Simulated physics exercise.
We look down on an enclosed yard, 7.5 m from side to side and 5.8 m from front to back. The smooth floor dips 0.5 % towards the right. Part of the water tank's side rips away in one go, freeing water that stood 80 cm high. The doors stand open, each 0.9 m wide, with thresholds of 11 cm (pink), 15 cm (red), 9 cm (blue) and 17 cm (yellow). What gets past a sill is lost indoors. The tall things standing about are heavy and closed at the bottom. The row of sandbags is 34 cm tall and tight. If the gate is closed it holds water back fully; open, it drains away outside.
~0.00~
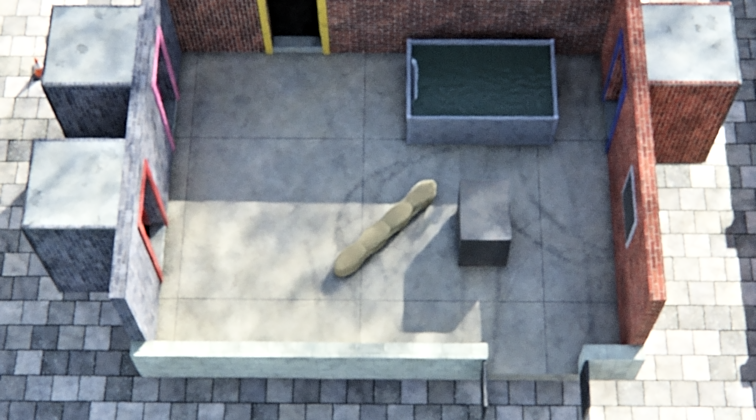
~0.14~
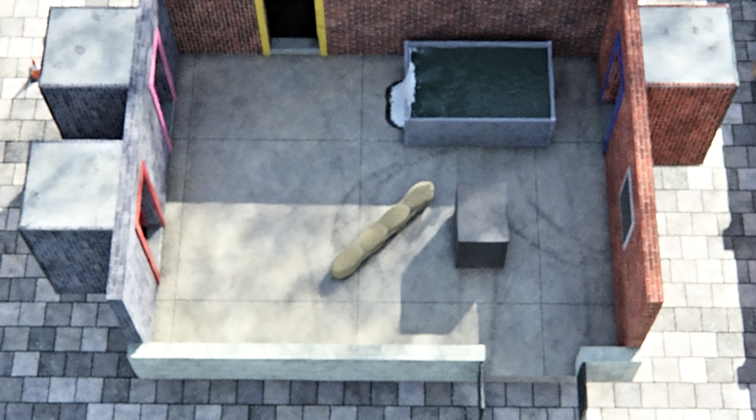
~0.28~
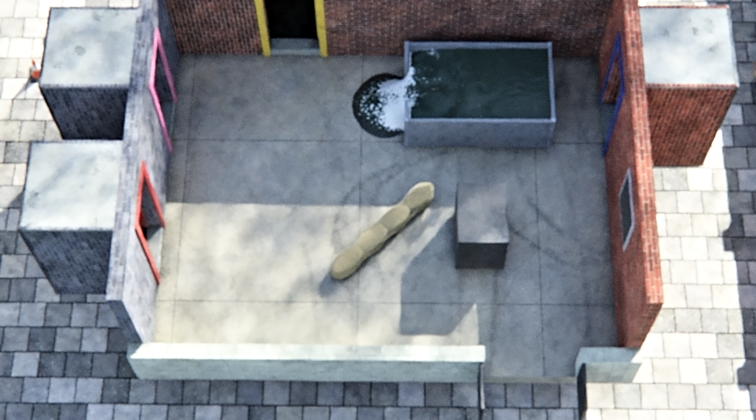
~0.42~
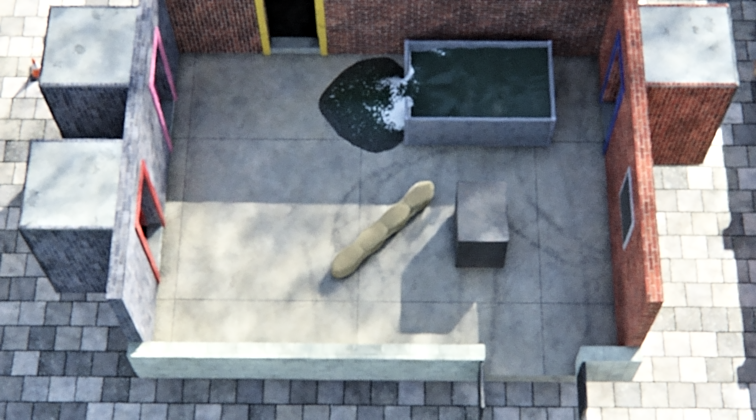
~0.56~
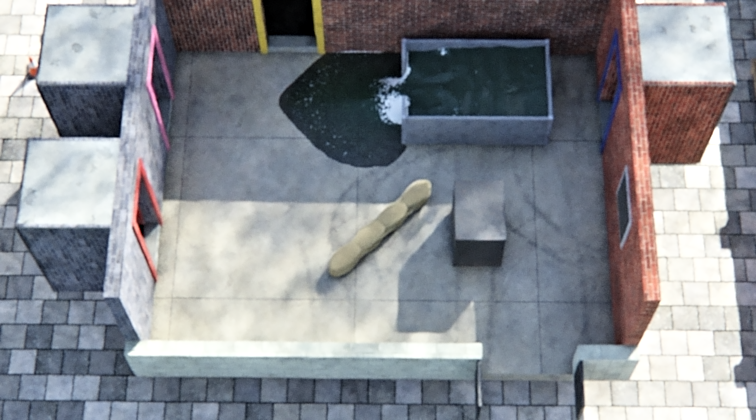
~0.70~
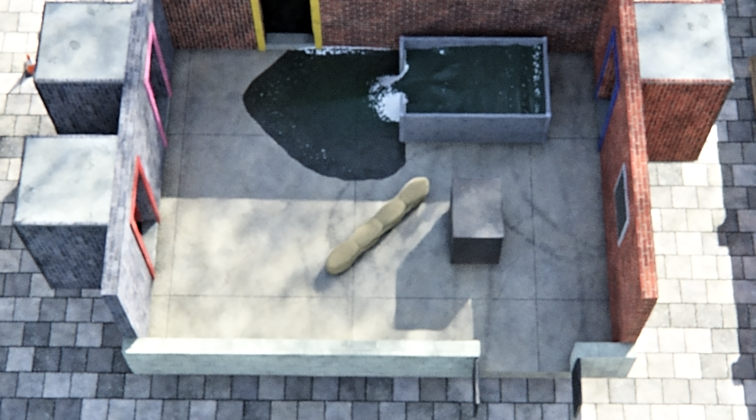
Dark water burst from the left end of a grey tank in a walled yard, foaming at the gap, then spread leftward across the pale floor in a widening pool behind a lumpy, tan barrier.
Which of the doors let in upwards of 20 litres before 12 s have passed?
Door by door: At the pink door it goes over the limit; at the red door it does not reach the limit; at the blue door it does not reach the limit; at the yellow door it stays under the limit.
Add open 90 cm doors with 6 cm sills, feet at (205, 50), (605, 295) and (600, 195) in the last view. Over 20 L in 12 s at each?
In turn: Over, above, not over.
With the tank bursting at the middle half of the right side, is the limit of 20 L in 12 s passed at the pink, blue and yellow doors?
Against that limit: Pink under, blue past it, yellow not over.
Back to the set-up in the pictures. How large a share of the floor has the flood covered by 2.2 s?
Some 40 per cent of it.
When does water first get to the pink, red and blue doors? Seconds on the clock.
Arrival: Pink 1.1 s, red 2.0 s, blue 7.0 s.
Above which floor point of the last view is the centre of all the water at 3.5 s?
At about (358, 128).
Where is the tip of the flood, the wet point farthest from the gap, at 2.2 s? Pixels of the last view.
Around (156, 260).
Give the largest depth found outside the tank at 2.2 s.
Roughly 40 cm.
After 1.4 s water covers 30 % of the floor and is deepest (42 cm) near (396, 102); pink door 15 cm at the sill, 0 L in, red door not reached, blue door not reached, yellow door 17 cm at the sill, 0 L in.
After 2.2 s water covers 40 % of the floor and is deepest (40 cm) near (173, 73); pink door 25 cm at the sill, 24 L in, red door 11 cm at the sill, 0 L in, blue door not reached, yellow door 17 cm at the sill, 1 L in.
After 3.5 s water covers 45 % of the floor and is deepest (28 cm) near (396, 102); pink door 22 cm at the sill, 96 L in, red door 12 cm at the sill, 0 L in, blue door not reached, yellow door 11 cm at the sill, 1 L in.
After 7.0 s water covers 70 % of the floor and is deepest (18 cm) near (148, 342); pink door 14 cm at the sill, 201 L in, red door 7 cm at the sill, 0 L in, blue door not reached, yellow door 11 cm at the sill, 2 L in.
After 12.0 s water covers 95 % of the floor and is deepest (11 cm) near (607, 358); pink door 5 cm at the sill, 208 L in, red door 7 cm at the sill, 0 L in, blue door 5 cm at the sill, 0 L in, yellow door 9 cm at the sill, 2 L in.
